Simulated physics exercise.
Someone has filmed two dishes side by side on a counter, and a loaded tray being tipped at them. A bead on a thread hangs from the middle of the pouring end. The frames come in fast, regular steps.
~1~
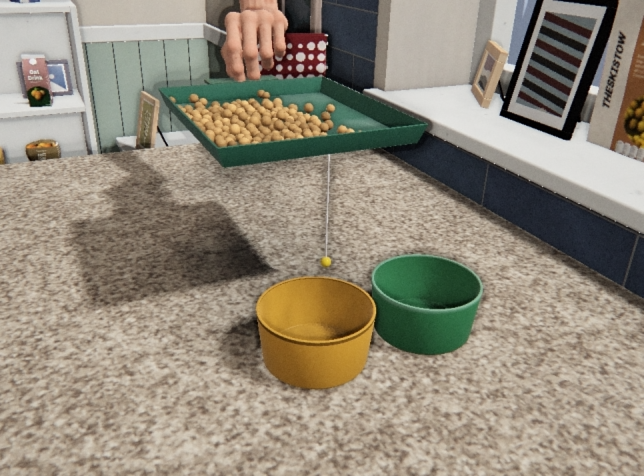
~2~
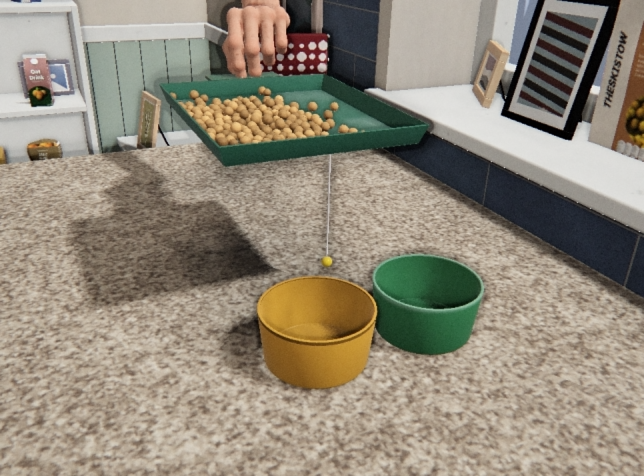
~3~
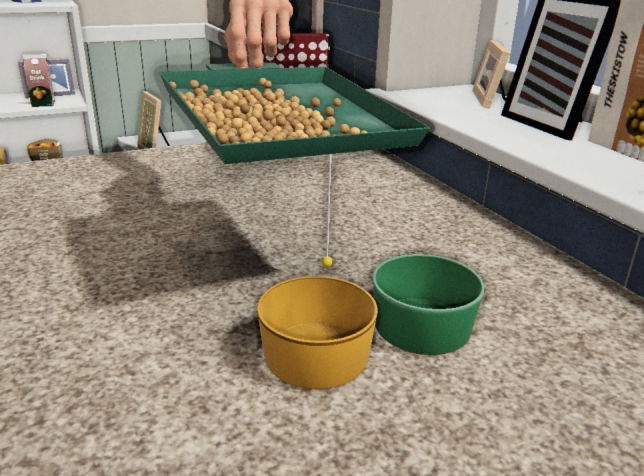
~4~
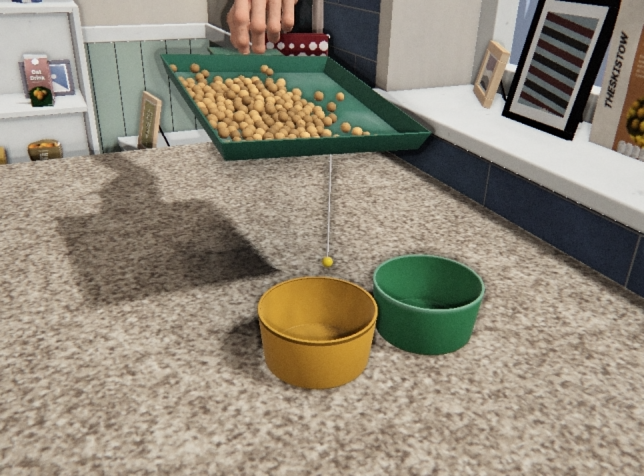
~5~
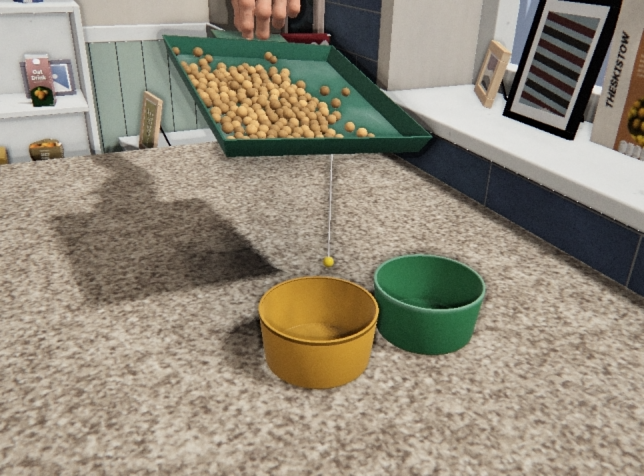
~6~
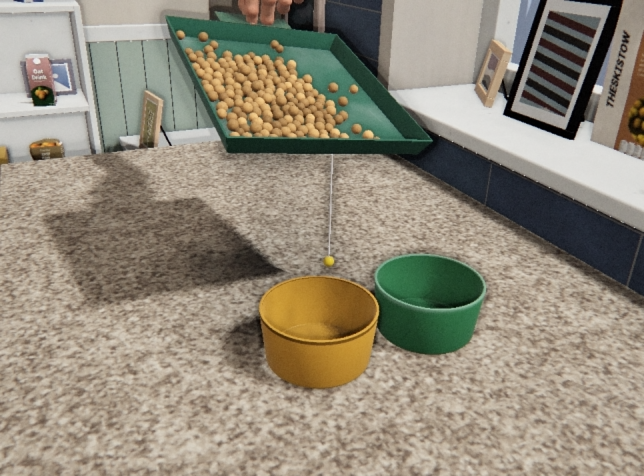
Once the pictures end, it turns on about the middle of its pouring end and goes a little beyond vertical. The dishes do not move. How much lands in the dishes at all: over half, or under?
The two hold more than half of the load.
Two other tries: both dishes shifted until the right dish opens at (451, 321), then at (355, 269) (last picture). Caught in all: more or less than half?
The first try: Under half. The second: Less than half.
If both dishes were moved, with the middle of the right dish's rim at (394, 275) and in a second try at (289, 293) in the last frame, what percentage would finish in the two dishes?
First some 70, then 0 per cent.
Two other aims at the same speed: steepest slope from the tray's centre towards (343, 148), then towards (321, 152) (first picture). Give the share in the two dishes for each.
Roughly 90 per cent, and 70 per cent.
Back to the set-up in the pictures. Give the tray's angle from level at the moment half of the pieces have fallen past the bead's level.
Near 85 degrees.
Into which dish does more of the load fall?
The winner is the right-hand dish.
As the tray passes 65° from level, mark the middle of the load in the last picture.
Close to (386, 148).
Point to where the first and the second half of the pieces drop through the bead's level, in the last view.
At about (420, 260), then at (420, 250).
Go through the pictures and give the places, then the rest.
Corners of the pouring end at (223, 145) and (419, 123), level; middle of the load at (259, 126), round wooden beads; left dish at (342, 361); right dish at (457, 328); bead on its thread at (326, 262), in the first frame.
Corners of the pouring end at (224, 144) and (420, 124), level; middle of the load at (260, 124), in the second frame.
Corners of the pouring end at (225, 142) and (421, 126), tipped barely, lowest at the right corner; middle of the load at (261, 119), in the third frame.
Corners of the pouring end at (227, 139) and (422, 130), tipped a little, lowest at the right corner; middle of the load at (259, 105), in the fourth frame.
Corners of the pouring end at (230, 136) and (424, 134), tipped a little, lowest at the right corner; middle of the load at (262, 100), a small part on the move, in the fifth frame.
Corners of the pouring end at (232, 133) and (424, 137), tipped clearly, lowest at the right corner; middle of the load at (272, 99), most on the move; left dish at (345, 360); right dish at (460, 328), in the sixth frame.
Soon, tray tipped steeply; about two thirds on the tray; a small part in the right dish; about a quarter in the air.
A while on, tray tipped past a quarter turn; a stray few on the tray; a small part in the left dish; most in the right dish; a small part outside both; a stray few in the air.
Towards the end, tray tipped past a quarter turn; a small part in the left dish; most in the right dish; about a quarter outside both.
Finally, tray tipped past a quarter turn; a small part in the left dish; most in the right dish; about a quarter outside both.
